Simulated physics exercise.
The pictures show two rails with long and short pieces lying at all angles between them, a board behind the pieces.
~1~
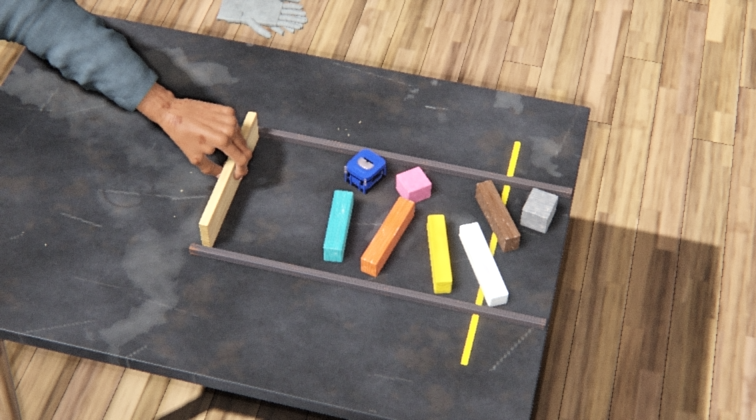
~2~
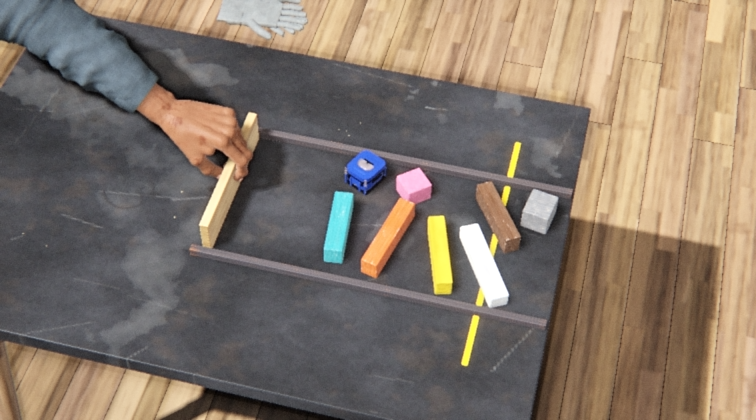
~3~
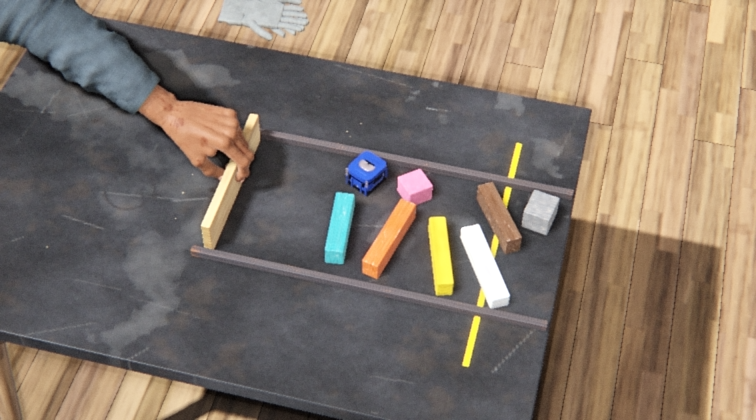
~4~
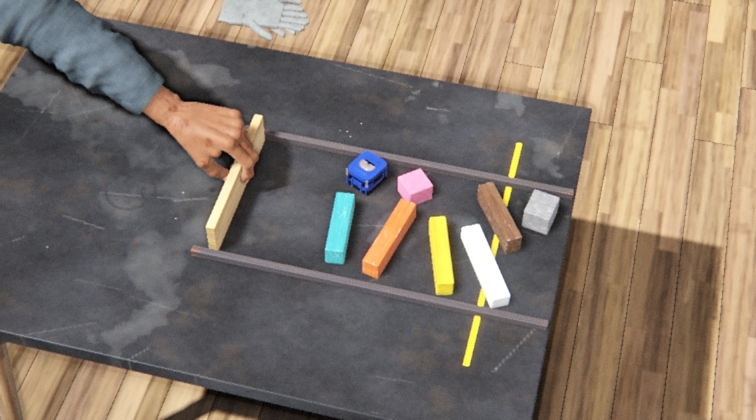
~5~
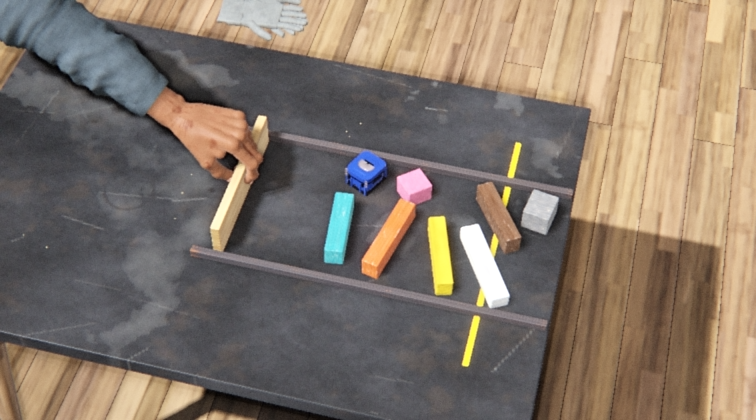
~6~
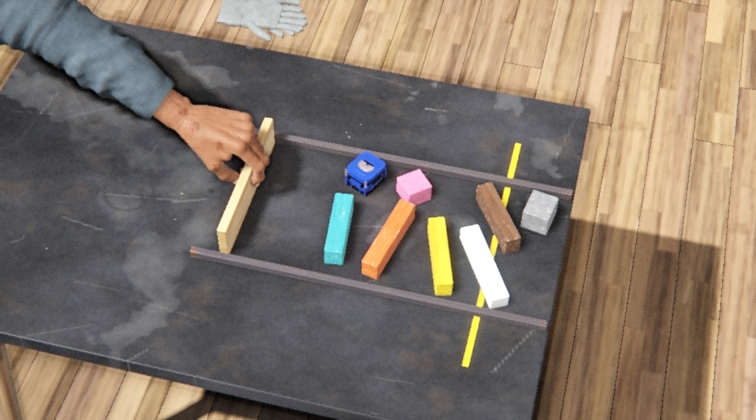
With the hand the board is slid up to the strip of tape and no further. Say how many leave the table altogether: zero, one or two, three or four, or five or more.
In this one, one or two spill over.
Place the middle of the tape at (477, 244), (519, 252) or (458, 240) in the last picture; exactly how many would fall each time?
0, 3, 0.
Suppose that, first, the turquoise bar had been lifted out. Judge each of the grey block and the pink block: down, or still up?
As for the grey block, it topples off; as for the pink block, it is left in place.
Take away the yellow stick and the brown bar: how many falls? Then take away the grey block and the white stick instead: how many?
You'd see 0 fallen, and 0 in the other try.
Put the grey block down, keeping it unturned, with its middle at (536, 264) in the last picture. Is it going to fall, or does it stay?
Here the grey block departs.
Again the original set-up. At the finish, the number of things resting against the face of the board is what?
The answer is 2.
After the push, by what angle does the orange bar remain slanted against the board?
About 0° out of line.
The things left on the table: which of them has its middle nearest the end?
Closest at the end: The brown bar.
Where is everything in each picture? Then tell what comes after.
Grey block (539, 210); brown bar (498, 216); white stick (483, 264); board (230, 179); tape (493, 245), in the first frame.
Brown bar (498, 217); orange bar (389, 237), in the second frame.
White stick (485, 266); turquoise bar (340, 228), in the third frame.
Grey block (541, 212); yellow stick (441, 255), in the fourth frame.
Brown bar (498, 217); board (241, 183), in the fifth frame.
Grey block (540, 212); brown bar (498, 218); white stick (484, 266); board (248, 185); tape (494, 247), in the sixth frame.
Soon after, none off yet; grey block at rest near (540, 212); brown bar at rest near (498, 218); white stick at rest near (484, 266).
After that, none off yet; grey block at rest near (540, 212); brown bar at rest near (501, 217); white stick moving near (489, 267).
In the end, the number that fall off is one or two; gone, grey block.
